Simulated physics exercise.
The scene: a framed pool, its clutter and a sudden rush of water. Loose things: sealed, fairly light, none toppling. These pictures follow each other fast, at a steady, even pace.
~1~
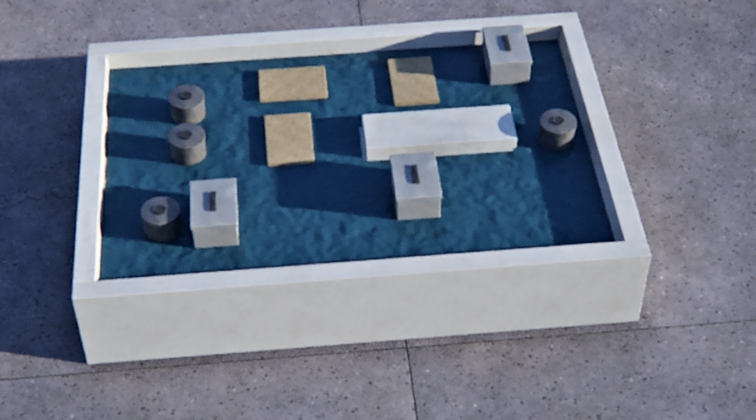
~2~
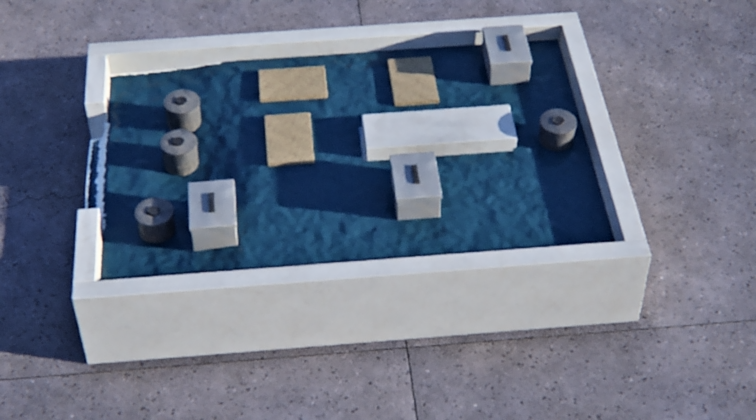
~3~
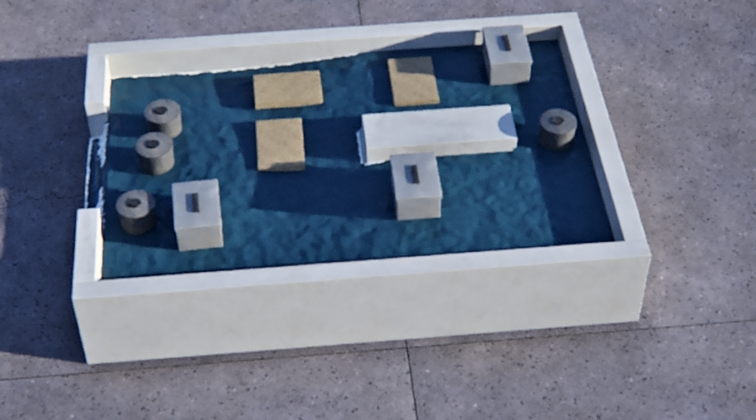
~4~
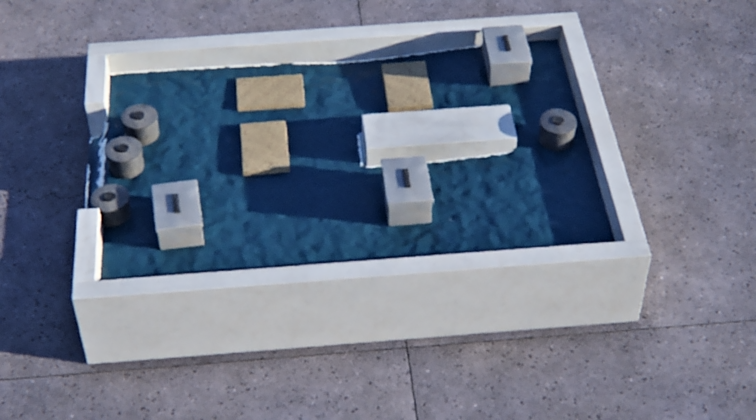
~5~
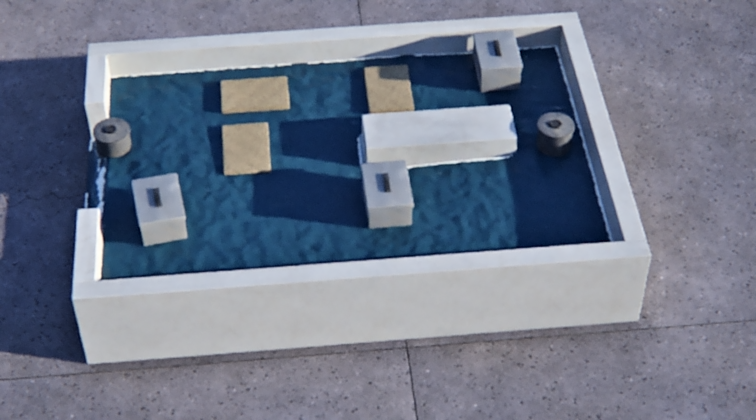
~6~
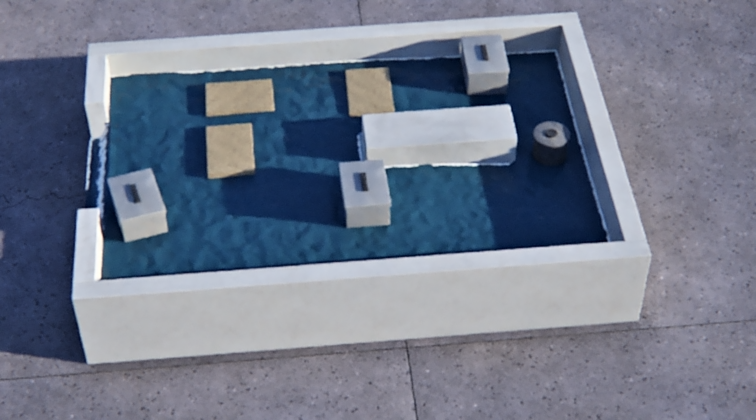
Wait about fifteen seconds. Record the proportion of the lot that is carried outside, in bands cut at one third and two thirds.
Reaches two thirds.
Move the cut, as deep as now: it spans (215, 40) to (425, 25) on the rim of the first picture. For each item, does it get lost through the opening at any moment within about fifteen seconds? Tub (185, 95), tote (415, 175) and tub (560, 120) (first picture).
First one flushed away, second held back, third held back.
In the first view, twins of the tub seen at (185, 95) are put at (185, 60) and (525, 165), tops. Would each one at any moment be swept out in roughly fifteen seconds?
Following the list, the first is escaping and the second is never leaving.
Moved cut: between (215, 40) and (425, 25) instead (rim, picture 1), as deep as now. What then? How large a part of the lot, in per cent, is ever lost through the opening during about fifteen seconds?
By my count, 70 percent.
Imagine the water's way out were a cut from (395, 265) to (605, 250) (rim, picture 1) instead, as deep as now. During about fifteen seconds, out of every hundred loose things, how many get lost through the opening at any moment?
I'd guess around 40 percent.
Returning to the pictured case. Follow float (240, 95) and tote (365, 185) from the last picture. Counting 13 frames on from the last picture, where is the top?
Close to (105, 163) and (244, 197).
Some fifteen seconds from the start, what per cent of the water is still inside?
42 %.
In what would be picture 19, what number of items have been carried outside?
The count is 5.
A moment on, 4 of 10 are out; 6 afloat.
Next, 5 of 10 are out; 5 afloat.
Later, 6 of 10 are out; 4 afloat.
In the end, 7 of 10 are out; 3 afloat.
